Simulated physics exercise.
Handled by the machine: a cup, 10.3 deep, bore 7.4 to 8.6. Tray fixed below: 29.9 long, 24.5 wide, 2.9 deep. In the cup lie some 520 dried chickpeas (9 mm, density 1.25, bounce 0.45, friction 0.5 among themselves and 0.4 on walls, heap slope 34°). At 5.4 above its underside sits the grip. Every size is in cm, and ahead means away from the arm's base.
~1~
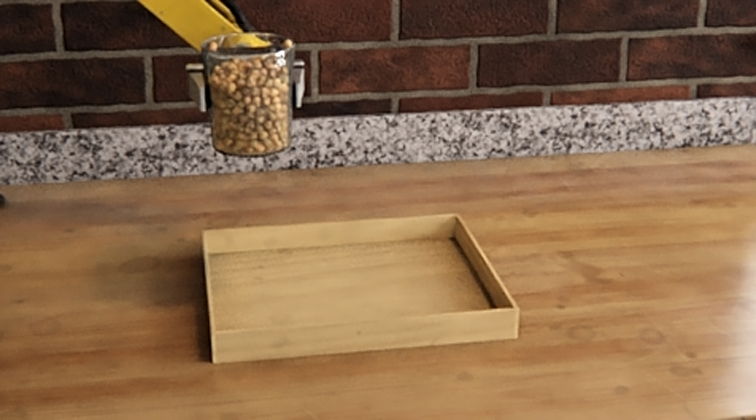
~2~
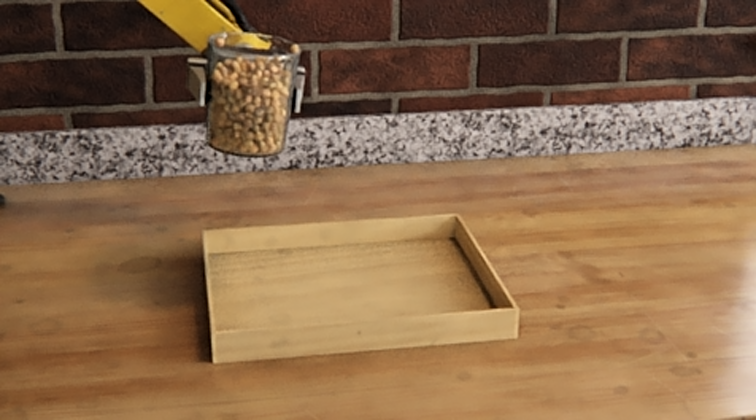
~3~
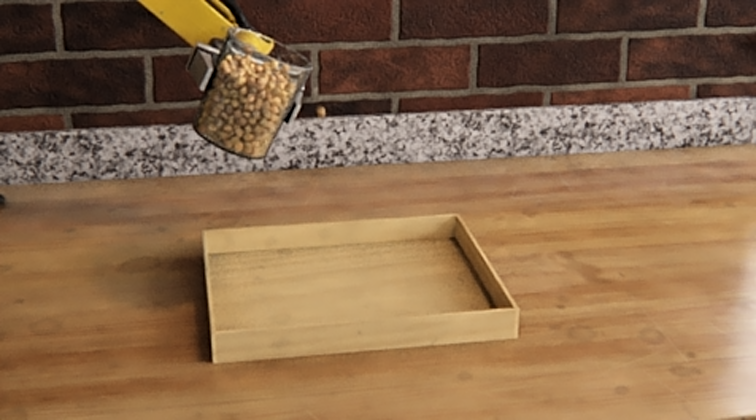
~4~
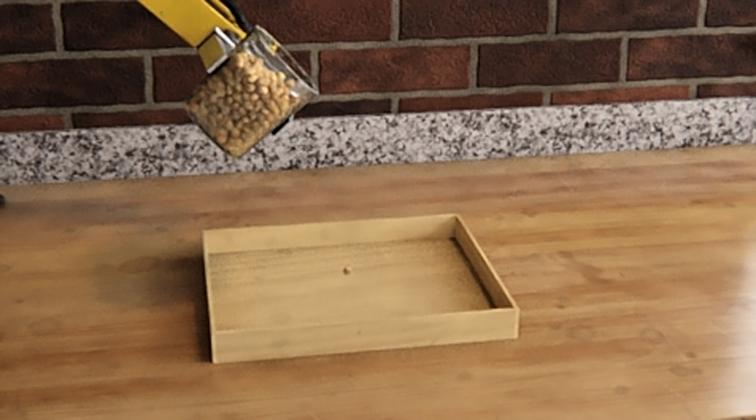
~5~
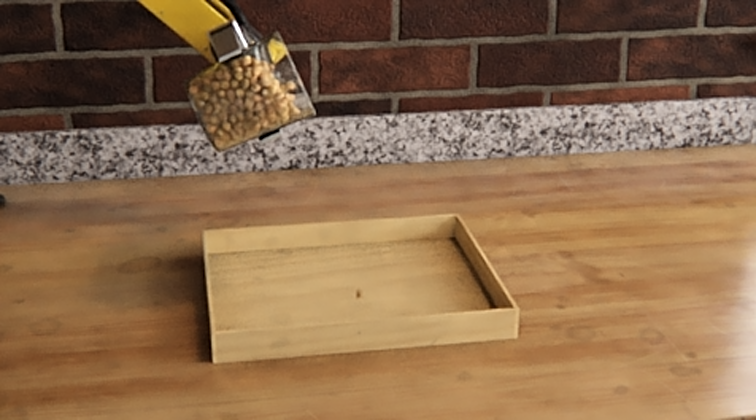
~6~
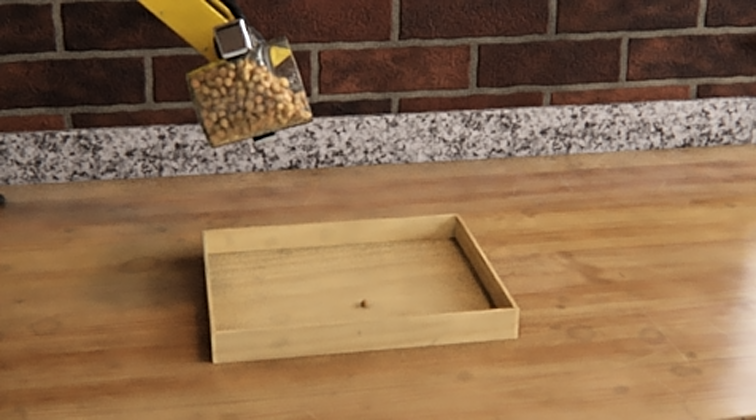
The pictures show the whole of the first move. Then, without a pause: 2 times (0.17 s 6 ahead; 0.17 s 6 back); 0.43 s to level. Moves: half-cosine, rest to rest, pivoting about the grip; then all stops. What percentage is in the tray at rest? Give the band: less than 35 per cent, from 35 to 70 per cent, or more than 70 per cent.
The band is from 35 to 70 per cent.
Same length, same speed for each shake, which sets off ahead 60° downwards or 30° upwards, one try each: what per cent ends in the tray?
Try one gives about 10 in a hundred, try two about 60 in a hundred.
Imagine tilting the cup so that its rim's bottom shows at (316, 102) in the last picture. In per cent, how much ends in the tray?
20 percent or so.
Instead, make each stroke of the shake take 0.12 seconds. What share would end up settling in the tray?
65 %.
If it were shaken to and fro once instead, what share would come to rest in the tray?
Estimate: Around 30 %.
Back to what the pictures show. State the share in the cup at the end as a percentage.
Around 50 in a hundred.
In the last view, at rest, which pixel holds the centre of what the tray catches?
Around (386, 283).
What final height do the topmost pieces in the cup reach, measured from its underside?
I'd say close to 6.5 cm.
Then, 0.44 s after the last picture, tilted 74° forward, highest piece 24 above the table; 363 in the cup, 142 in the tray, 11 in flight or on a rim.
Then, 0.89 s after the last picture, tilted 39° forward, highest piece 25 above the table; 258 in the tray, 254 in the cup, 3 on the table or floor, 1 in flight or on a rim.
Then, 1.31 s after the last picture, level, highest piece 24 above the table; 259 in the tray, 254 in the cup, 3 on the table or floor.
Then, 2.36 s after the last picture, level, highest piece 24 above the table; 259 in the tray, 254 in the cup, 3 on the table or floor.
Final count, 259 in the tray, 254 in the cup, 3 on the table or floor. That is 50 % in the tray.
